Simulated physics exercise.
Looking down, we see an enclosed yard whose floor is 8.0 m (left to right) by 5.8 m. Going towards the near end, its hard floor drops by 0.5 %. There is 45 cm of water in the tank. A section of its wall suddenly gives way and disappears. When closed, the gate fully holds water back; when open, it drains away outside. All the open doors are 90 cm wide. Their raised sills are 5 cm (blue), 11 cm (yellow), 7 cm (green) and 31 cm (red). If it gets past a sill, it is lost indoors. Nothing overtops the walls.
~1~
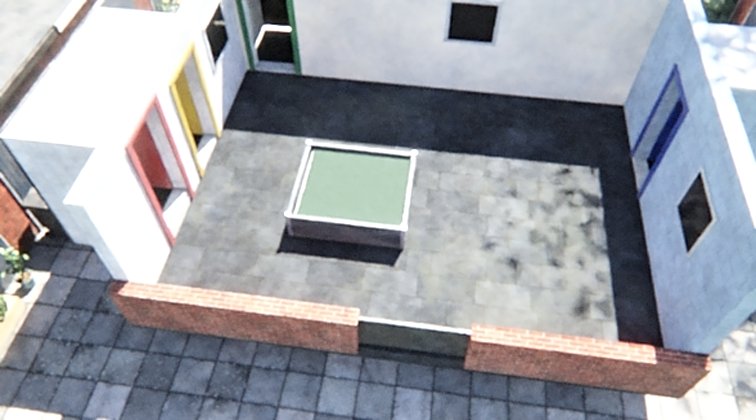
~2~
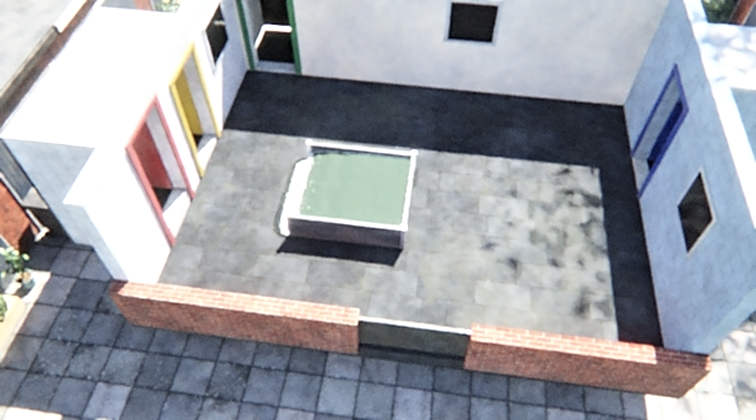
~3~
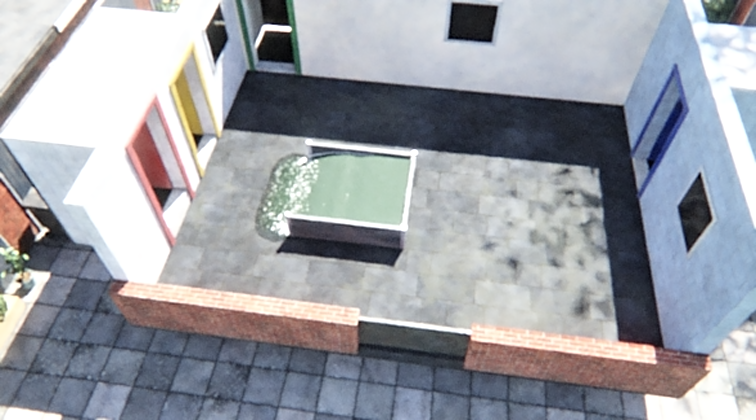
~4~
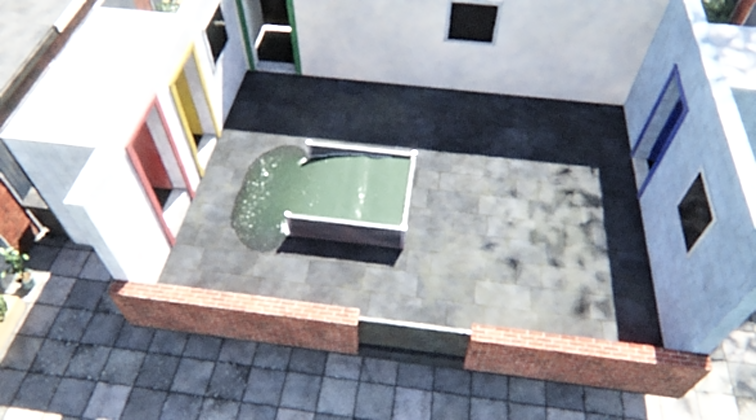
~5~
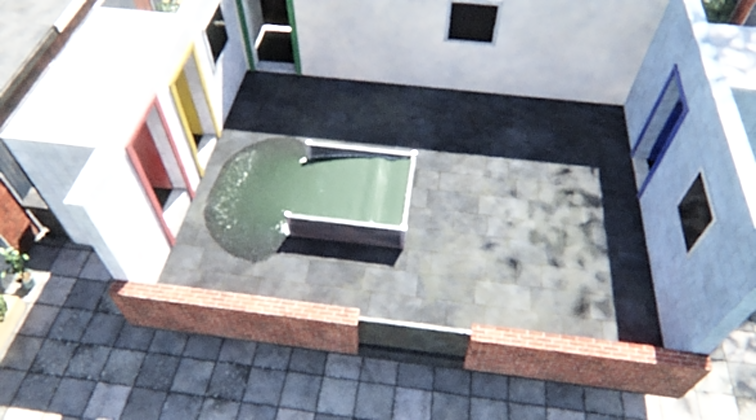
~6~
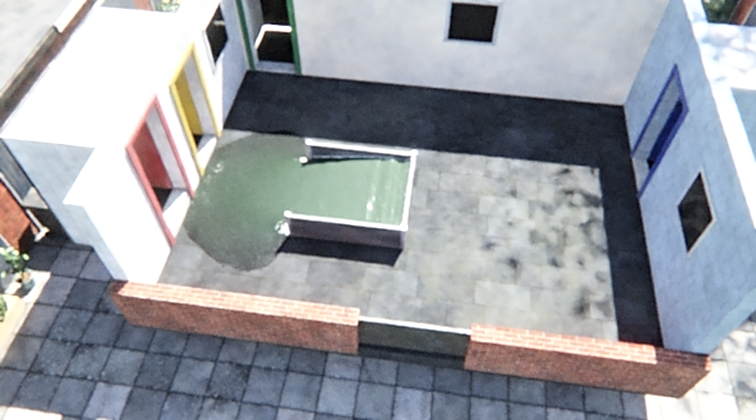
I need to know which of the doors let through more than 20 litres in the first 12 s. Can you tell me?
As I see it, the blue door holds the inflow within the limit; the yellow door lets the inflow top the limit; the green door lets the inflow top the limit; the red door holds the inflow within the limit.
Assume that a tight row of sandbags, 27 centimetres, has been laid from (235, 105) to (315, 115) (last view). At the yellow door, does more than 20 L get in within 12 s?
Limit check - yellow: Fail, exceeded.
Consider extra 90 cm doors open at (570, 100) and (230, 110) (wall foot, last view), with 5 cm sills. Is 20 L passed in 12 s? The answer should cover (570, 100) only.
Well, for that spot the inflow stays beneath the mark.
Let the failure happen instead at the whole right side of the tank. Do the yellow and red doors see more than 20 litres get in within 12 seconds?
Lab note: Vs limit, yellow door inside limit; red door inside limit.
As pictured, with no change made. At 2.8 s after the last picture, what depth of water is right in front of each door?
Blue 0 cm, yellow 14 cm, green 15 cm, red 13 cm.
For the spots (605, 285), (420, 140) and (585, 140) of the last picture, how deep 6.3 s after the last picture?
Roughly 2, 2, 0 cm.
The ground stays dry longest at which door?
It's the blue door.
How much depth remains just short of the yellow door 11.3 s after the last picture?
I'd say close to 3.0 cm.
Then, 0.7 s after the last picture water covers 15 % of the floor and is deepest (28 cm) near (205, 192); blue door not reached, yellow door 22 cm at the sill, 13 L in, green door not reached, red door 22 cm at the sill, 0 L in.
Then, 1.5 s after the last picture water covers 20 % of the floor and is deepest (31 cm) near (147, 305); blue door not reached, yellow door 22 cm at the sill, 50 L in, green door not reached, red door 21 cm at the sill, 0 L in.
Then, 2.8 s after the last picture water covers 30 % of the floor and is deepest (21 cm) near (147, 305); blue door not reached, yellow door 14 cm at the sill, 86 L in, green door 15 cm at the sill, 17 L in, red door 13 cm at the sill, 0 L in.
Then, 6.3 s after the last picture water covers 65 % of the floor and is deepest (8 cm) near (147, 305); blue door not reached, yellow door 4 cm at the sill, 90 L in, green door 6 cm at the sill, 54 L in, red door 6 cm at the sill, 0 L in.
Then, 11.3 s after the last picture water covers 90 % of the floor and is deepest (6 cm) near (580, 361); blue door 4 cm at the sill, 0 L in, yellow door 3 cm at the sill, 90 L in, green door 2 cm at the sill, 55 L in, red door 3 cm at the sill, 0 L in.
